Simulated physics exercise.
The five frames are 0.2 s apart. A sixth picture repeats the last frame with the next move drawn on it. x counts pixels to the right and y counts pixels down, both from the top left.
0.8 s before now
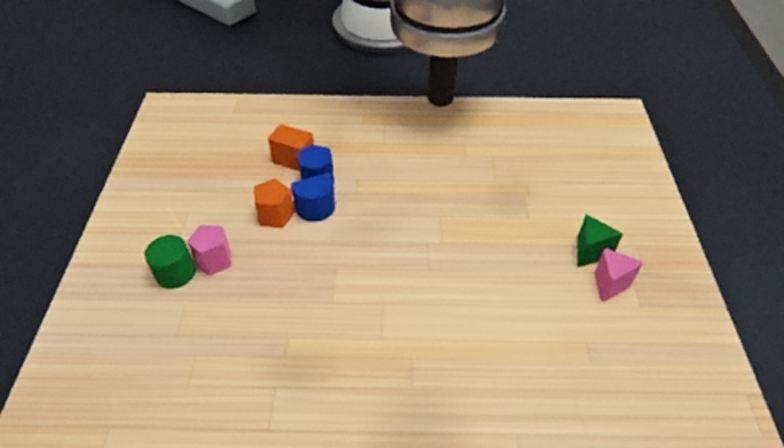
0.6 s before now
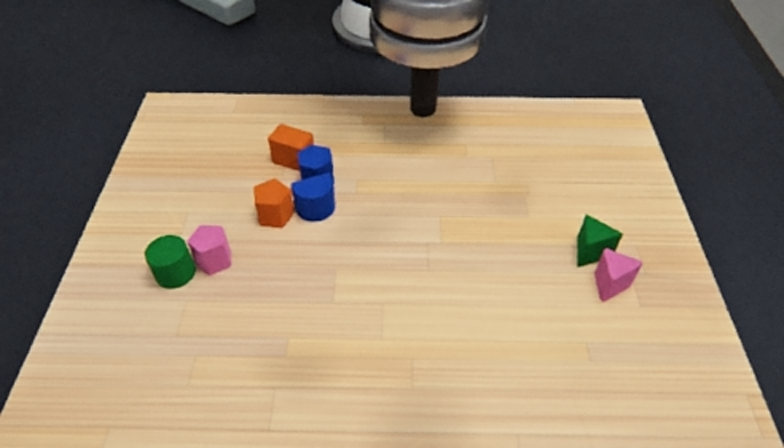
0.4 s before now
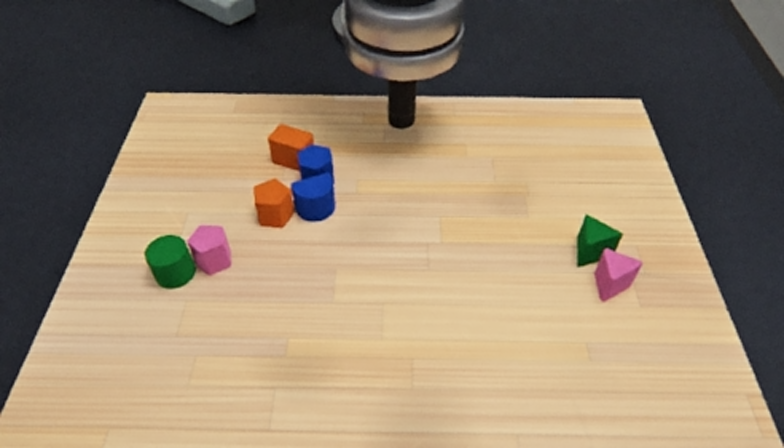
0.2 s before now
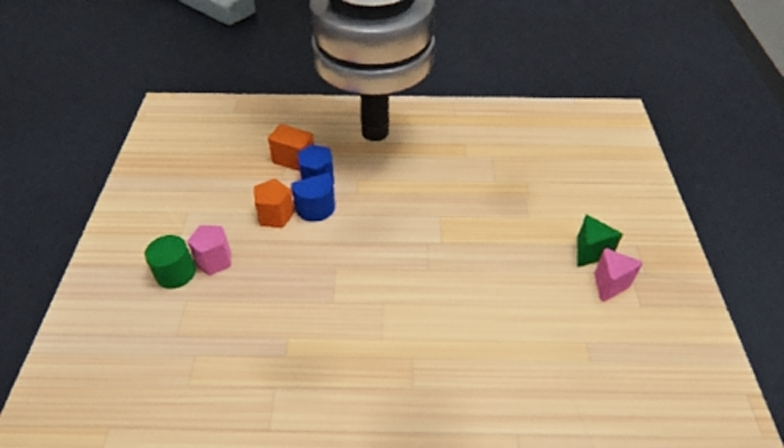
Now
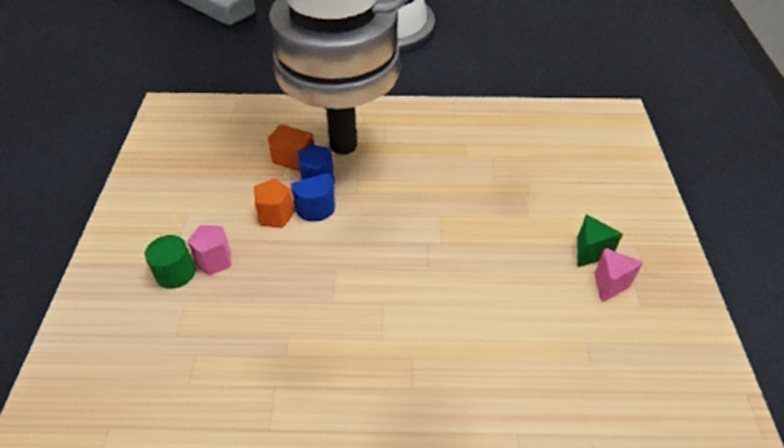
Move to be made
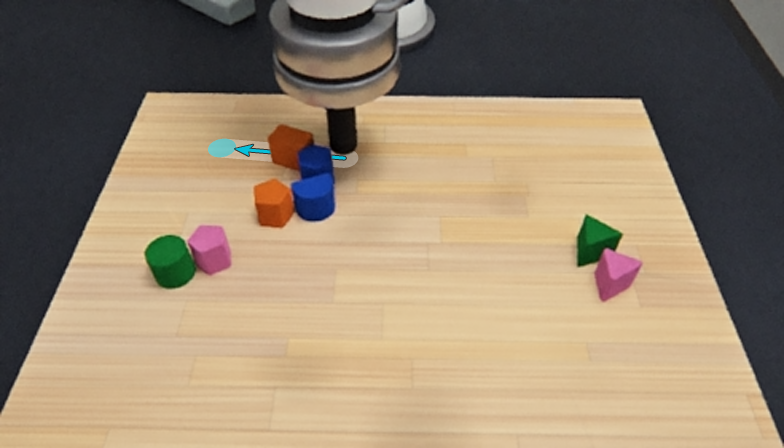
A robot arm moves its dark peg left and nearer the blue blocks, which stay still.
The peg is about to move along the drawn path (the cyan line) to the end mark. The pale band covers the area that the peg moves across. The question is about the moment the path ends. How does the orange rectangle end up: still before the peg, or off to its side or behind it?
I predict the peg has moved past it.
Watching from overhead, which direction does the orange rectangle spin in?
The block turns counter-clockwise.
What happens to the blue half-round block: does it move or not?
If the peg follows that path, the blue half-round block stays in its place.
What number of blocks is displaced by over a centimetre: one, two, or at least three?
The answer will be one.
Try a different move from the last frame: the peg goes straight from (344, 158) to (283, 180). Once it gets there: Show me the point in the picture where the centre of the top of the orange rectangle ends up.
Put as a pixel place, it's (263, 137).
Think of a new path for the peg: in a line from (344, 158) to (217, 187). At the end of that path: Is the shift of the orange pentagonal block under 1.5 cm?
I'd say yes.
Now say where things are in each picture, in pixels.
In the first frame, lower end of the peg at (440, 100), tops of blocks, orange rectangle at (290, 136), blue half-round block at (314, 186), blue hexagonal block at (315, 156).
In the second frame, peg at (423, 110), blocks as before.
In the third frame, peg at (402, 121), blocks as before.
In the fourth frame, peg at (375, 134), blocks as before.
In the fifth frame, peg at (344, 146), orange rectangle at (290, 136), blue half-round block at (314, 186), blue hexagonal block at (315, 156).
The drawn path runs straight from (344, 158) to (222, 148).
On the path given first. One third of the way, peg at (301, 143); orange rectangle at (263, 138), turned 20° anticlockwise.
Two thirds of the way, peg at (260, 139); orange rectangle at (231, 144), turned 70° anticlockwise.
At the end, peg at (219, 136); orange rectangle at (217, 147), turned 105° anticlockwise; blue half-round block not moved; blue hexagonal block not moved.
